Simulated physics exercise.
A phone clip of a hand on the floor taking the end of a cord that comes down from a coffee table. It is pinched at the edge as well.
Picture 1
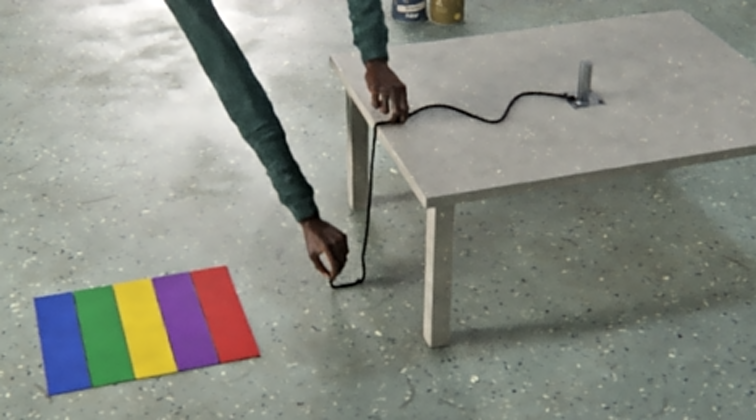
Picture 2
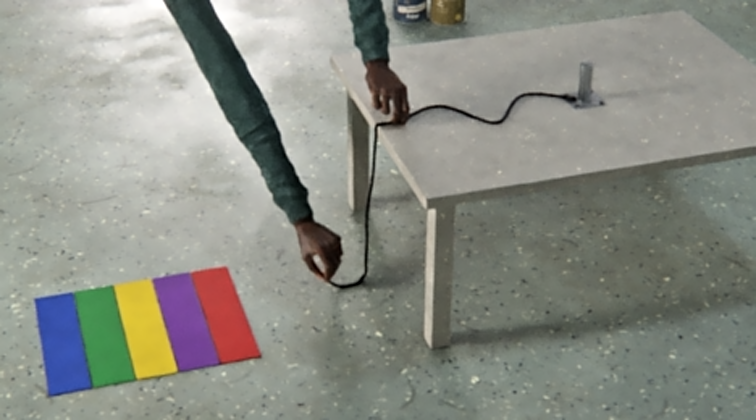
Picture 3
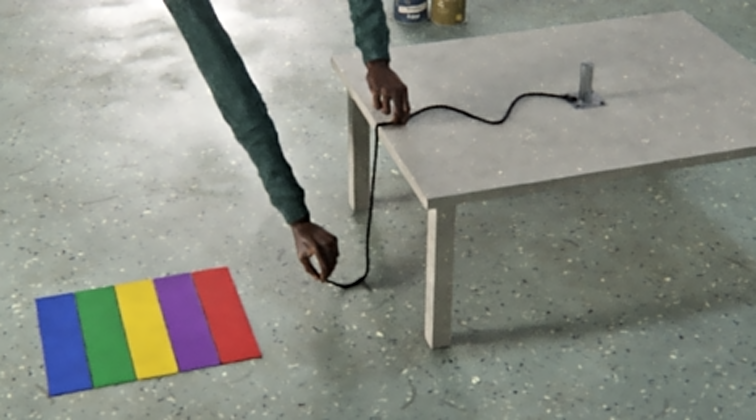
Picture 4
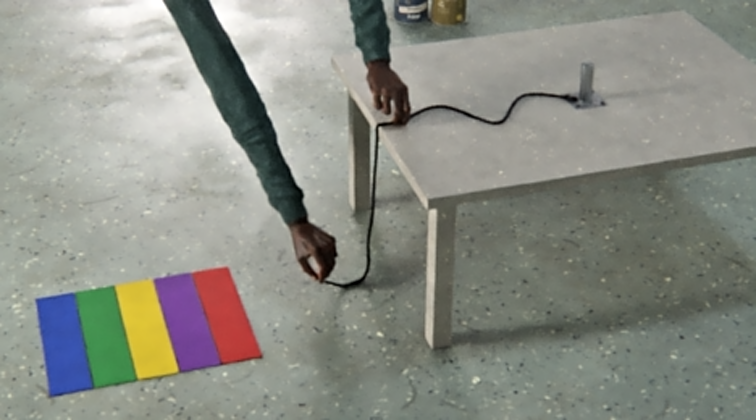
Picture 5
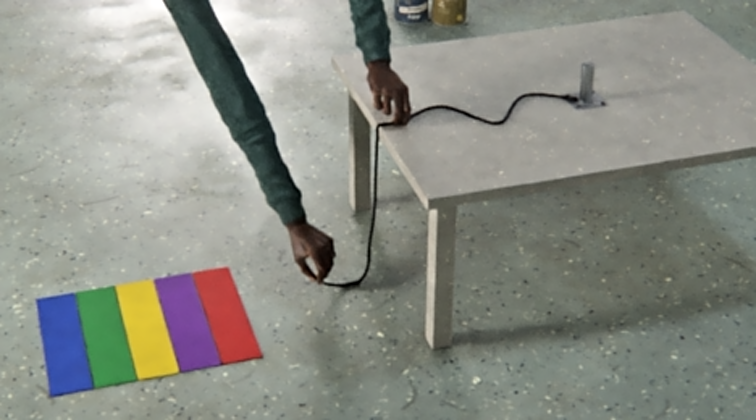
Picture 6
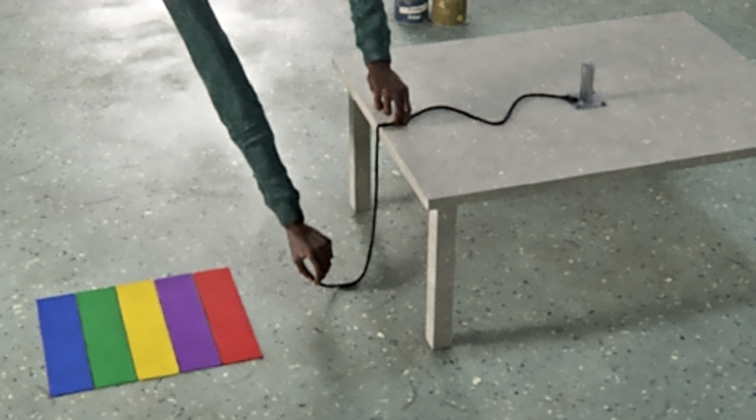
Two hands held a black cord, one pinching it at the table's edge and the other gripping its end near the floor, as the lower hand shifted slightly left toward the coloured stripes.
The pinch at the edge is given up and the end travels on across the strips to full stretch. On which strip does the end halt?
It gets as far as the yellow strip.
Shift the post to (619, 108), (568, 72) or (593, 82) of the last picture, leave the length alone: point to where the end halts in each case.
Try by try, around (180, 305), (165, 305) and (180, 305).
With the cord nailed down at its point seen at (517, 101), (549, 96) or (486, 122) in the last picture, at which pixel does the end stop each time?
In that order: (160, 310), (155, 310) and (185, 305).
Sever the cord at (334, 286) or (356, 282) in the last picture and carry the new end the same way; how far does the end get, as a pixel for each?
In that order: (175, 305) and (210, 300).
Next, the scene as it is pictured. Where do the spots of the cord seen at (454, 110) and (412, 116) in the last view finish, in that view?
Near (411, 124) and (365, 144).
Soon after, end near (216, 298); over red.
Then, end near (172, 305); over purple.
At full stretch, end near (145, 310); over yellow. The yellow one.
